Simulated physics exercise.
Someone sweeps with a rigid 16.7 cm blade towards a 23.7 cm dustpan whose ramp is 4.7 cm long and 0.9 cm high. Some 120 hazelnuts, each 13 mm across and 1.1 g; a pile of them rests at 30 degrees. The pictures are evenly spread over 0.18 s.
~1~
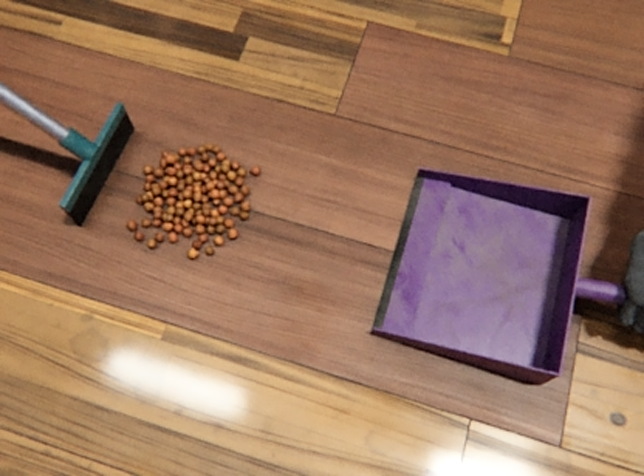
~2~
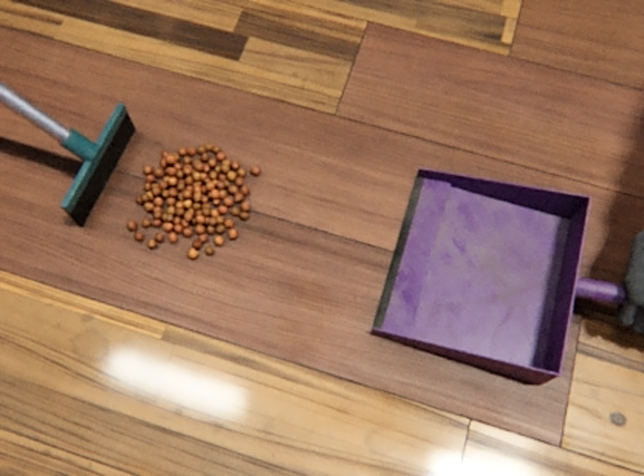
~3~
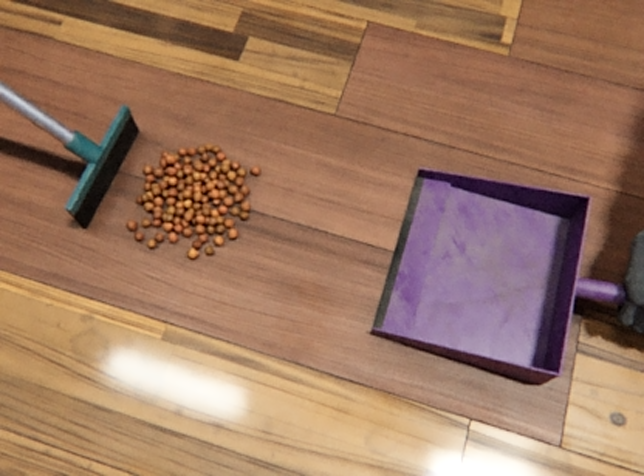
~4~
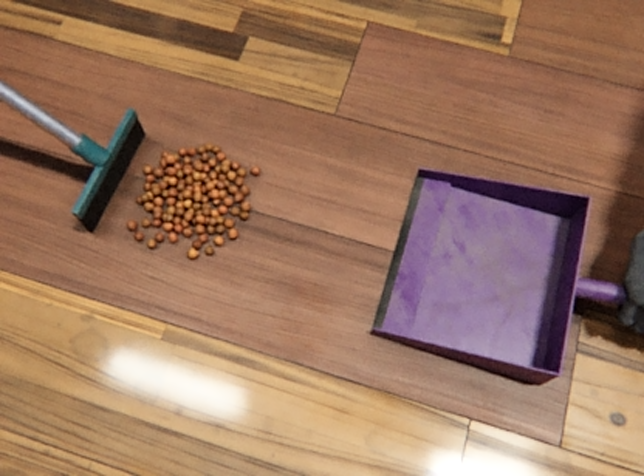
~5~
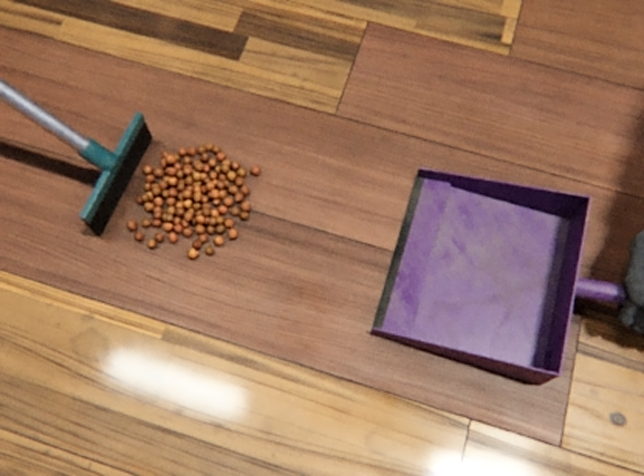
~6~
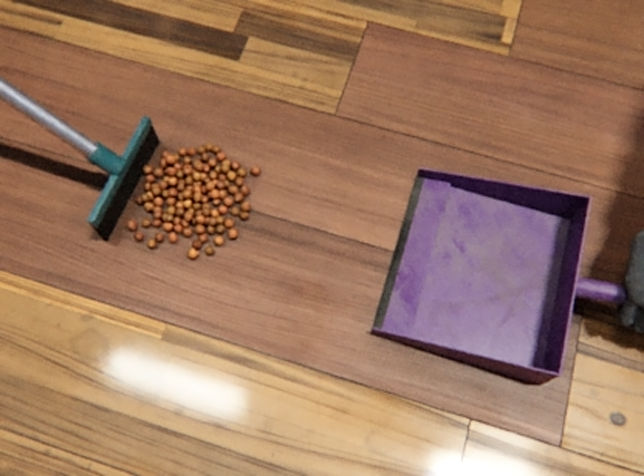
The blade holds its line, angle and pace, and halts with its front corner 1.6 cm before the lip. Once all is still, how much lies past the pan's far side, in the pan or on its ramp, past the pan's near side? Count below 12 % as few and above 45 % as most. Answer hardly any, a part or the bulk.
Far side hardly any, pan a part, near side a part.
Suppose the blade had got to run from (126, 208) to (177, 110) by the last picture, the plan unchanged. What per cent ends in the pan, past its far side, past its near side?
Pan 25, far 15, near 10.
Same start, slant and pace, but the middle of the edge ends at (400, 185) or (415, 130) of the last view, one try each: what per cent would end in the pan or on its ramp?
About 20 and 0 per cent.
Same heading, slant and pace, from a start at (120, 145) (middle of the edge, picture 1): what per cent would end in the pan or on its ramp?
Some 30 per cent.
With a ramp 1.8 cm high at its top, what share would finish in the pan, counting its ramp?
In that case some 20 per cent.
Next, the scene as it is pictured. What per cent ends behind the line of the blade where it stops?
Some 45 per cent.
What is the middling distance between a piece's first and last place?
Some 28 cm.
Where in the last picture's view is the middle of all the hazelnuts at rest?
Near (383, 272).
Then, 0.49 s after the last picture, middle of the blade 21 cm from the lip; 0 % over the lip, far side 0 %, near side 10 %.
Then, 0.81 s after the last picture, middle of the blade 10 cm from the lip; 0 % over the lip, far side 0 %, near side 15 %.
Then, 1.24 s after the last picture, middle of the blade 2 cm from the lip; 25 % over the lip, far side 0 %, near side 20 %.
In the end, far side 0 %, pan 25 %, near side 20 %, in front of the lip or behind the blade 55 %.
